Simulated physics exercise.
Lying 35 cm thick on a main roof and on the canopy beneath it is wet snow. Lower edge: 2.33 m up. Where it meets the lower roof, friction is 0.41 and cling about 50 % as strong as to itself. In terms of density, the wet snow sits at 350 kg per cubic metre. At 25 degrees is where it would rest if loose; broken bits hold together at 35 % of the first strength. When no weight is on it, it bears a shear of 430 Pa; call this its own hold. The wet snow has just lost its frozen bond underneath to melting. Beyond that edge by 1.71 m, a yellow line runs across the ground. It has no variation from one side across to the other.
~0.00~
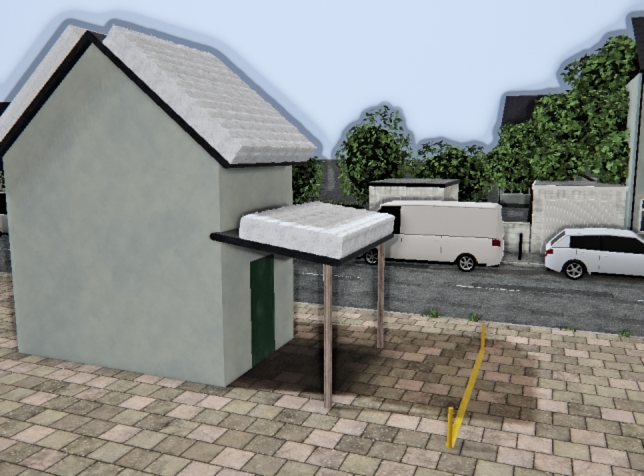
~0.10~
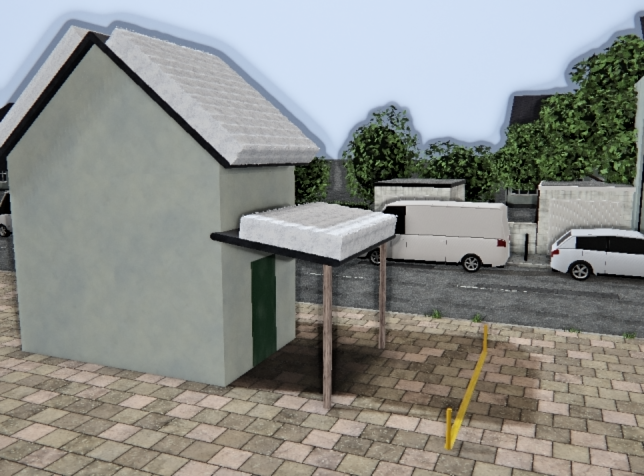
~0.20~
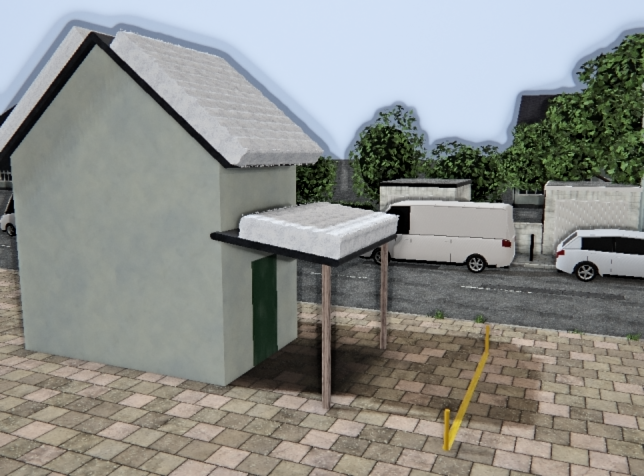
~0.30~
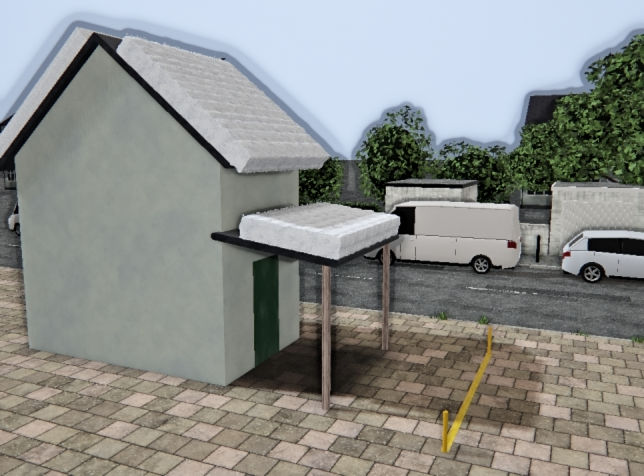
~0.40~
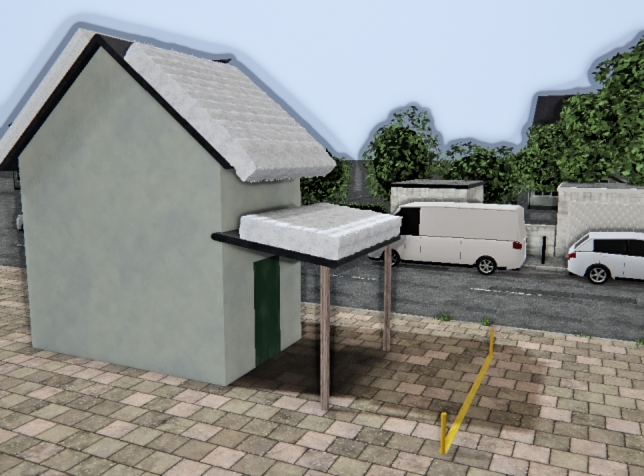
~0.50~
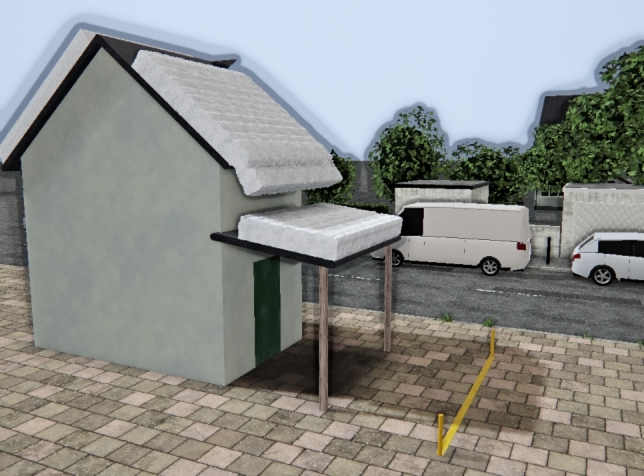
A thick slab of white snow lies on the dark-edged roof of a small pale grey-green building at left, seen from slightly above across a paved yard. A snow-covered canopy on thin posts shades a green door, with a yellow line on the paving at right and a white van and car by trees behind. The roof snow slides down to the right, slowly then faster, overhanging the canopy, while the view drifts slightly.
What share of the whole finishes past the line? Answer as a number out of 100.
I would say 35 per cent of the whole.
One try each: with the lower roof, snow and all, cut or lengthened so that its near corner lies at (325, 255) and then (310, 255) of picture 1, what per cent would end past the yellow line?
Roughly 35 % and then 40 %.
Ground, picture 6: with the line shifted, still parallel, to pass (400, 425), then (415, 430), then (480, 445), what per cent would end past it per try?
First try 50 per cent, second 45 per cent, third 25 per cent.
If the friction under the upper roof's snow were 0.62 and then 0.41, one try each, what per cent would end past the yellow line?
In turn about 12 %, 25 %.
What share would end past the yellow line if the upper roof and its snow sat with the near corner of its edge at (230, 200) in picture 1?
12 per cent or so.
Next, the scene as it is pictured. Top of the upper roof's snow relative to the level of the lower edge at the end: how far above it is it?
The snow's top stands about 0.6 m above the lower edge.
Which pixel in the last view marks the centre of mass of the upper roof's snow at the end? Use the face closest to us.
Look around (423, 366) on the near face.
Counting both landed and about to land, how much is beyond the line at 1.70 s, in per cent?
0 percent.
After 1.05 s, none is below the lower edge and 0 % is past the line.
After 1.70 s, 32 % is below the lower edge and 0 % is past the line.
After 2.35 s, 61 % is below the lower edge and 33 % is past the line.
After 3.00 s, 61 % is below the lower edge and 35 % is past the line.
After 3.30 s, at the end, 61 % is below the lower edge and 35 % is past the line.
